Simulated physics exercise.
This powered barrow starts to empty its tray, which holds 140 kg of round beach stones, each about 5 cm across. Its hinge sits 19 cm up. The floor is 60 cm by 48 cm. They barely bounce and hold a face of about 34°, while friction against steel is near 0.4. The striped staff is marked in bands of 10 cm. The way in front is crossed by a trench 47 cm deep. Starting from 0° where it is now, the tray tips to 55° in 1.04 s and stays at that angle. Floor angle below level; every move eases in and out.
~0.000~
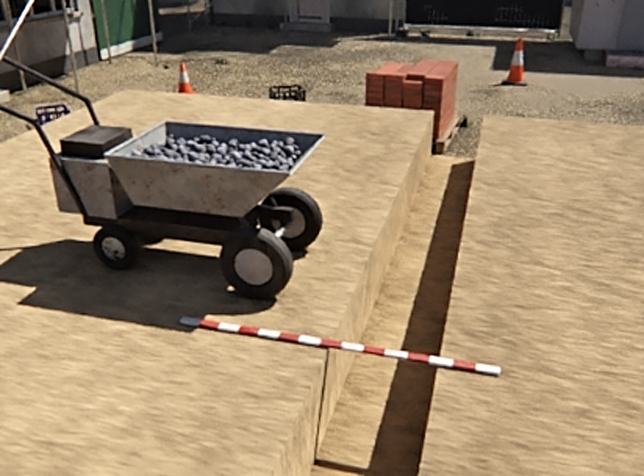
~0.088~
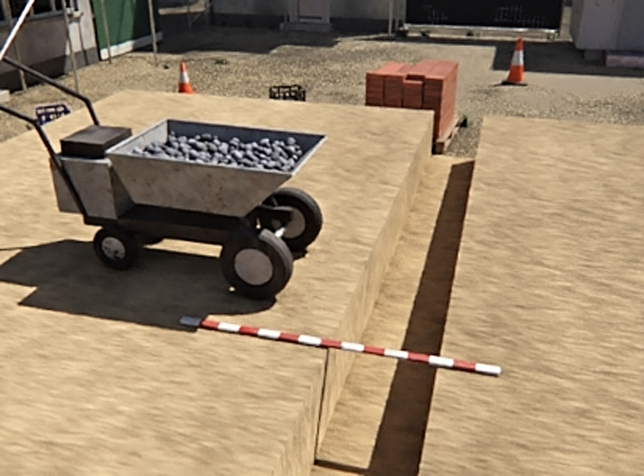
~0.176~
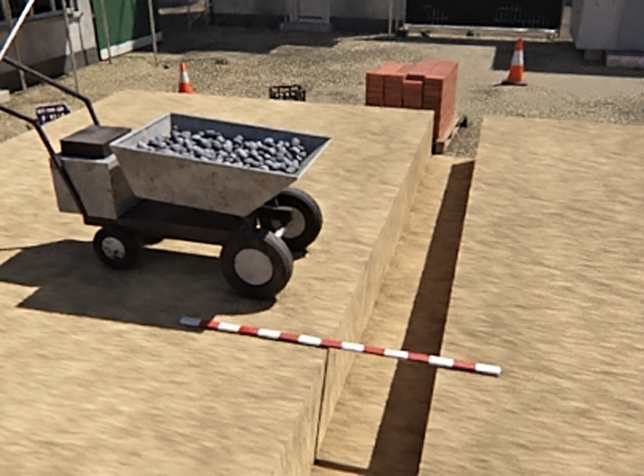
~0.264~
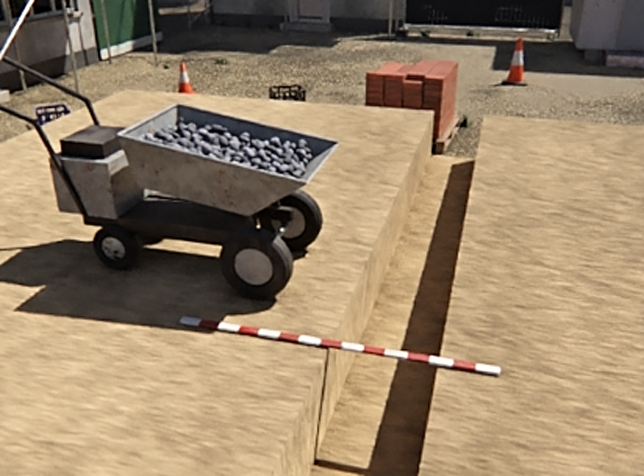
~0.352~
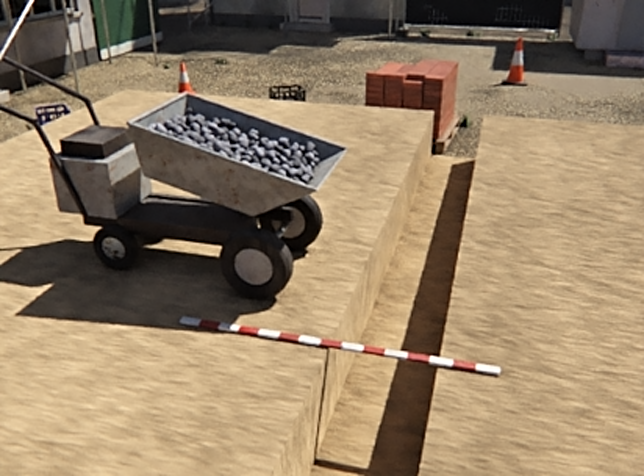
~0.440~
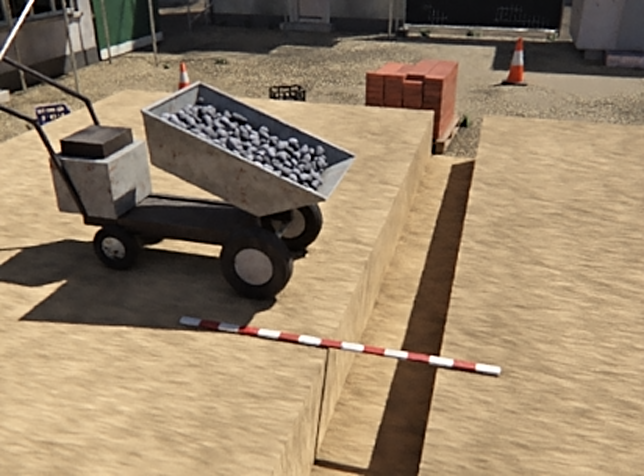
Grey metal barrow tray loaded with round dark stones tilting steadily forward towards a trench, its rear rising while the wheels stay still.
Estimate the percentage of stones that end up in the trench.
Roughly 95 per cent.
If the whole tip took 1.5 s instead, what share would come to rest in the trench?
Probably about 100 in a hundred.
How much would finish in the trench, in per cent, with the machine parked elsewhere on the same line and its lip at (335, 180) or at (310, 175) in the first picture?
About 55 and 80 per cent.
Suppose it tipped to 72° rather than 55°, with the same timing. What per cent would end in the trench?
In that case near 95 per cent.
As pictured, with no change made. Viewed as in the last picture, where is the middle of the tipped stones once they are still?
The tipped stones centre close to (409, 353).
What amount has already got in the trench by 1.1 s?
I'd put it near 20 per cent.
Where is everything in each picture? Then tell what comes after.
The first frame shows lip at (290, 174), floor tilted 0°, highest stones at (239, 146).
The second frame shows lip at (292, 175), floor tilted 1°, highest stones at (214, 145); the stones move at 0.2 m/s on average.
The third frame shows lip at (298, 178), floor tilted 4°, highest stones at (186, 139); the stones move at 0.4 m/s on average.
The fourth frame shows lip at (306, 183), floor tilted 9°, highest stones at (181, 131); the stones move at 0.6 m/s on average.
In the fifth frame, the tray is at 15°, its lip at (316, 191); the top of the load is at (187, 120); the stones move at 0.7 m/s on average.
In the sixth frame, the tray is at 21°, its lip at (326, 200); the top of the load is at (193, 111); the stones move at 0.7 m/s on average.
After 0.8 s the floor is at 46°; 100 % in the tray; the foremost stones are at (354, 208).
After 1.1 s the floor is at 55°; 79 % in the tray, 21 % in the trench; the foremost stones are at (432, 310).
After 1.5 s the floor is at 55°; 38 % in the tray, 57 % in the trench, 5 % past the trench; the foremost stones are at (505, 313).
After 3.4 s the floor is at 55°; 0 % in the tray, 95 % in the trench, 5 % past the trench; the foremost stones are at (620, 326).
